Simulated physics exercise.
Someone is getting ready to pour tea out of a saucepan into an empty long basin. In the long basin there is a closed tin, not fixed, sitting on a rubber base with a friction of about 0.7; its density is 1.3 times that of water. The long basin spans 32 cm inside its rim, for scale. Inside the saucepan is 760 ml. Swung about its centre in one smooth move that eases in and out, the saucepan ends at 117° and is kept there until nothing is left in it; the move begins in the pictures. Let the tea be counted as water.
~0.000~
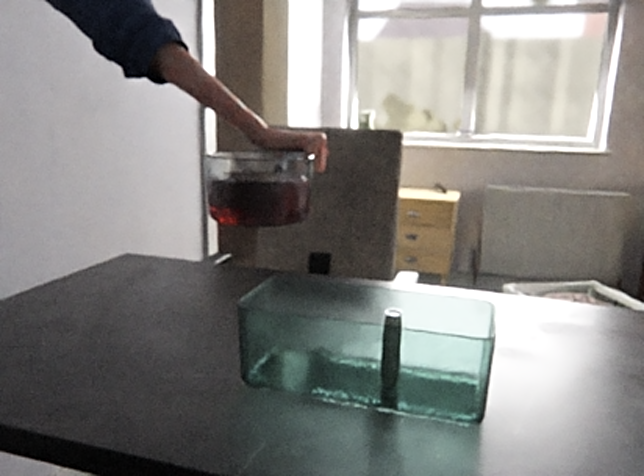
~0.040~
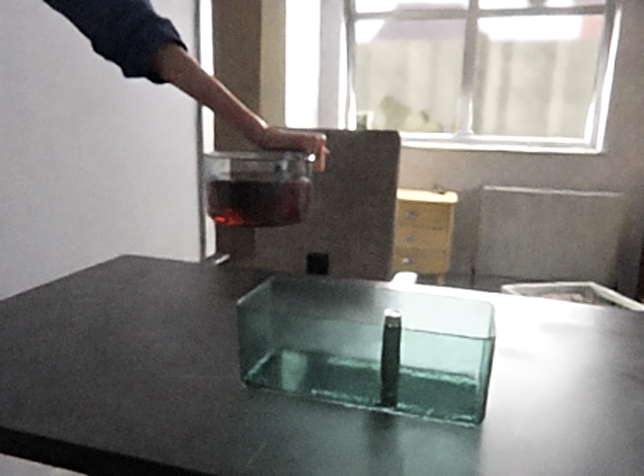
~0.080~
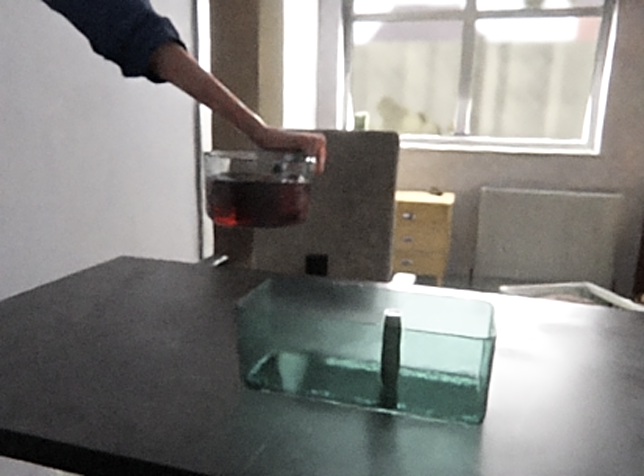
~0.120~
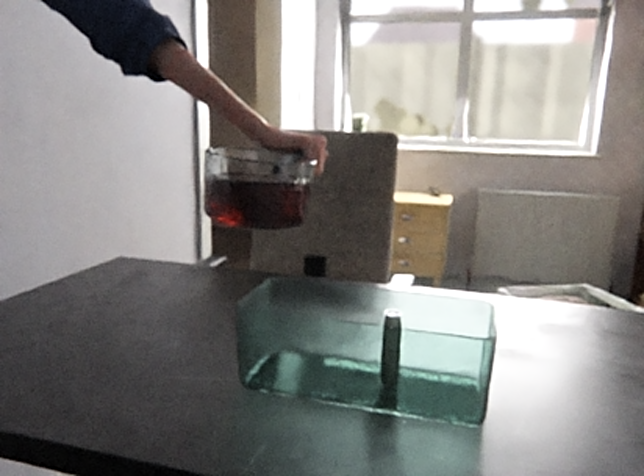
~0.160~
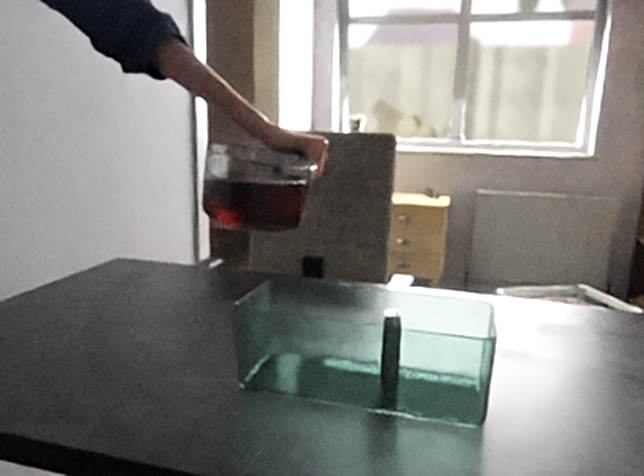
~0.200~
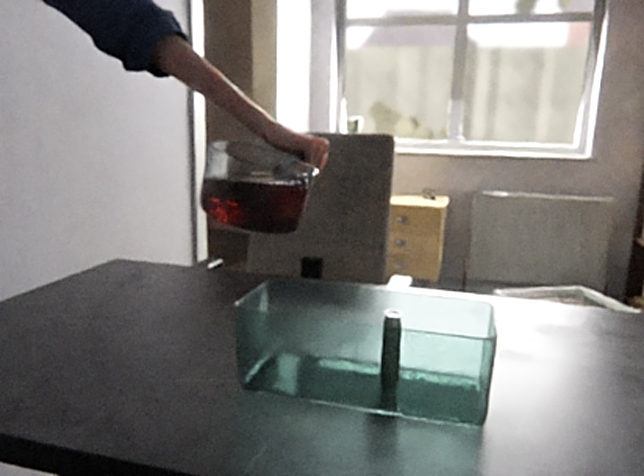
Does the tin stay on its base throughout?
It stays erect.
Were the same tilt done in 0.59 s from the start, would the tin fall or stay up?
The tin stays on its base.
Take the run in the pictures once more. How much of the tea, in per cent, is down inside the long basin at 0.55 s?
About 8%.
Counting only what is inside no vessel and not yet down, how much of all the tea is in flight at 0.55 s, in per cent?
Estimate: Some 38 % of the total.
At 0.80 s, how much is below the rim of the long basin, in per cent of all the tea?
I reckon close to 84 per cent.
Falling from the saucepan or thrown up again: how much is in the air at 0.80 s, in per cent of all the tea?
Roughly 10 %.
Then, 0.55 s in, the tilt is 84° and 55 per cent is still to pour; the tin stands where it began.
Then, 0.80 s in, the tilt is 116° and 7 per cent is still to pour; the tin stands where it began.
Then, 1.06 s in, the tilt is 117° and 0 per cent is still to pour; the tin stands where it began.
Then, 1.35 s in, the tilt is 117° and 0 per cent is still to pour; the tin stands where it began.
Finally, the tin stands where it began.
